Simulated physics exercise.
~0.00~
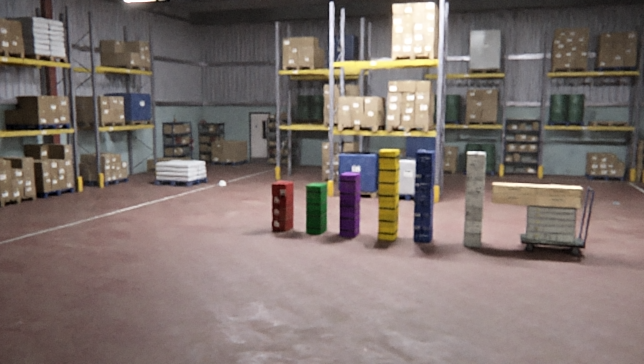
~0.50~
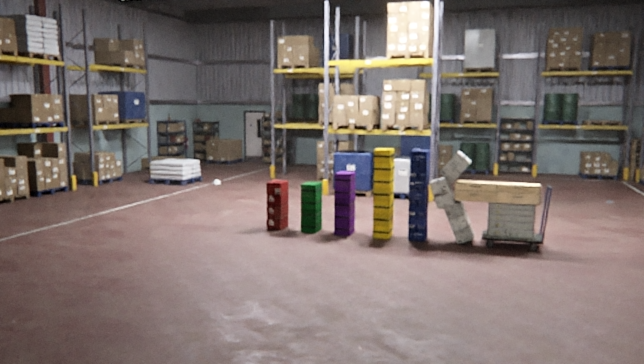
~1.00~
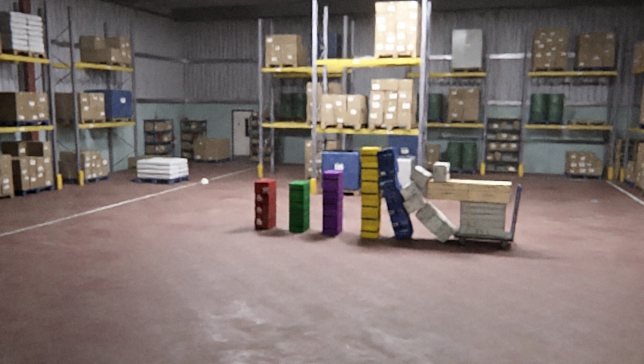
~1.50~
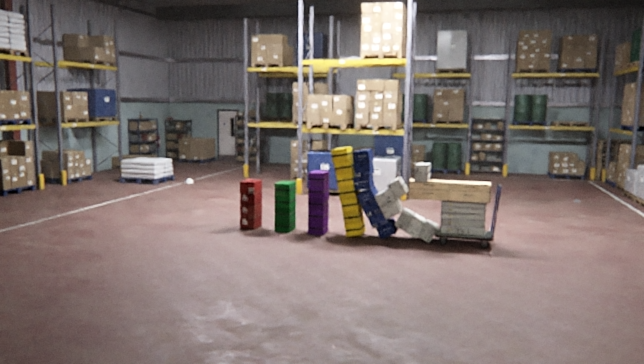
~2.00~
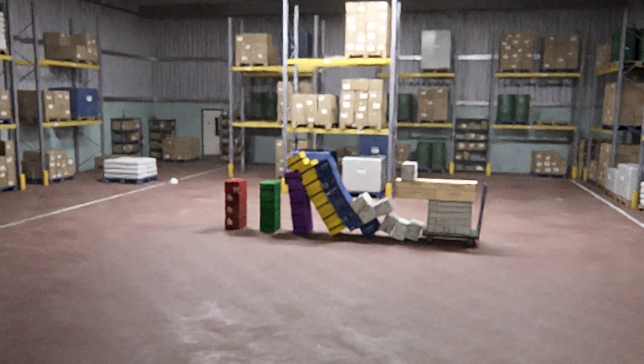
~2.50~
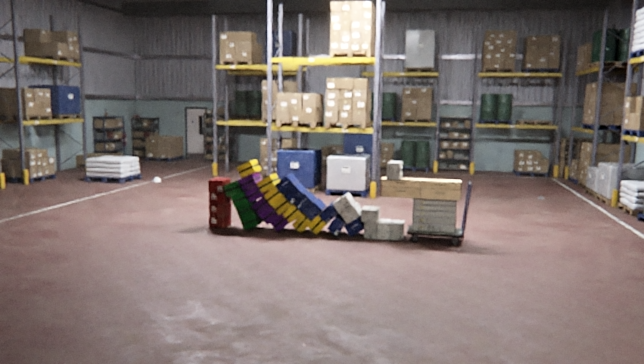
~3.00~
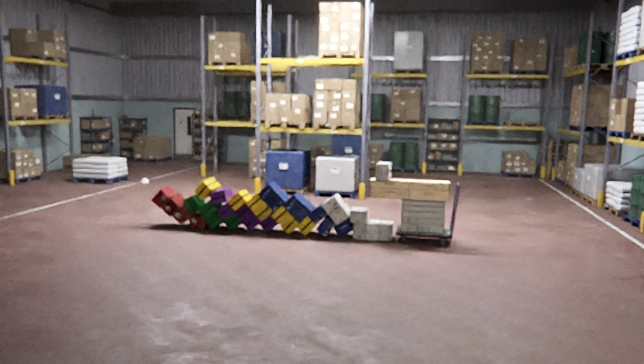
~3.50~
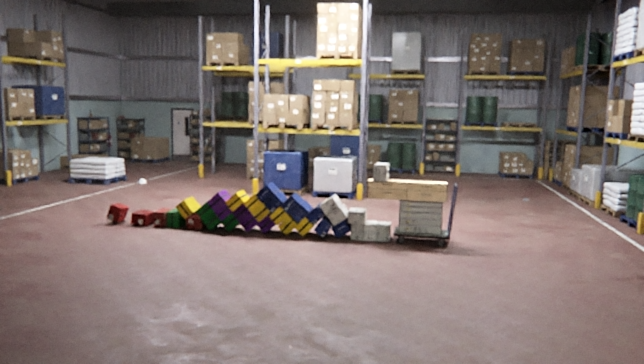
In a dim warehouse with tall racks of boxes behind, seen from across the open floor, a row of stacked cartons stands in separate columns. From left to right they are red, green, purple, yellow, blue and pale grey, with a loaded trolley at the right carrying a long wooden case that juts left. The case knocks the pale column, which buckles and topples left into the blue one. Blue leans into yellow, then purple, green and red go over in turn as the view pans right. At the end the colours lie in a low, jumbled slope, red cartons scattered farthest left, beside the trolley.
